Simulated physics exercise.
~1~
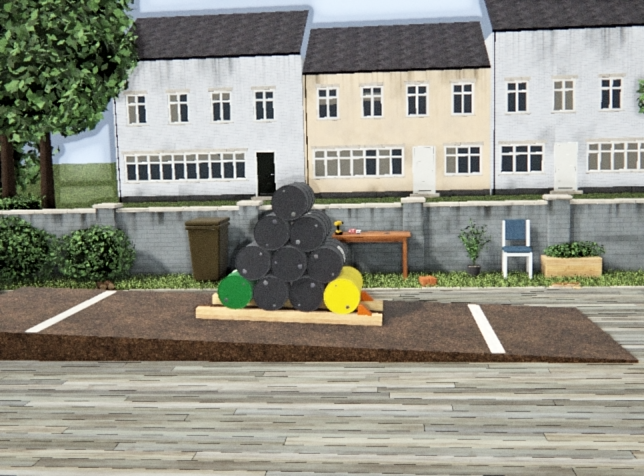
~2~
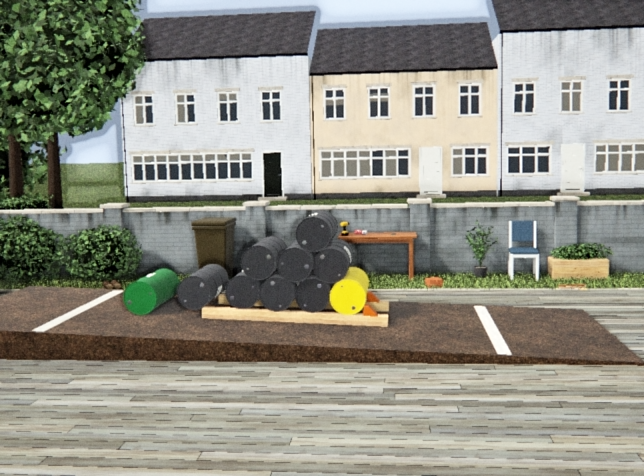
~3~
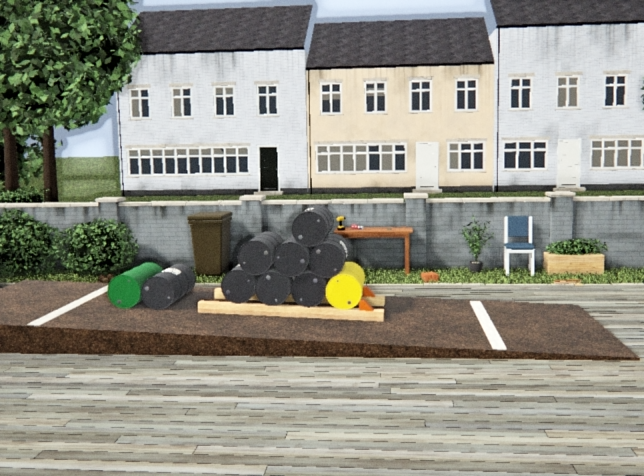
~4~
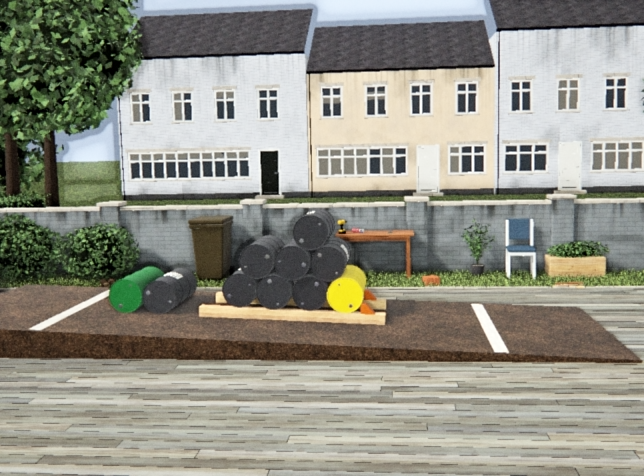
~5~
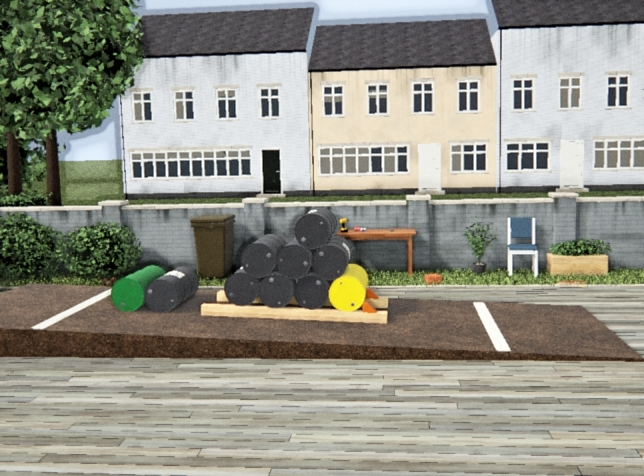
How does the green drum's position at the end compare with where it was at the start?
At the start the green drum was at the bottom left corner of the stack on the timbers. By the end it lay on the soil farther left, beside a dark drum and just short of the left white line.
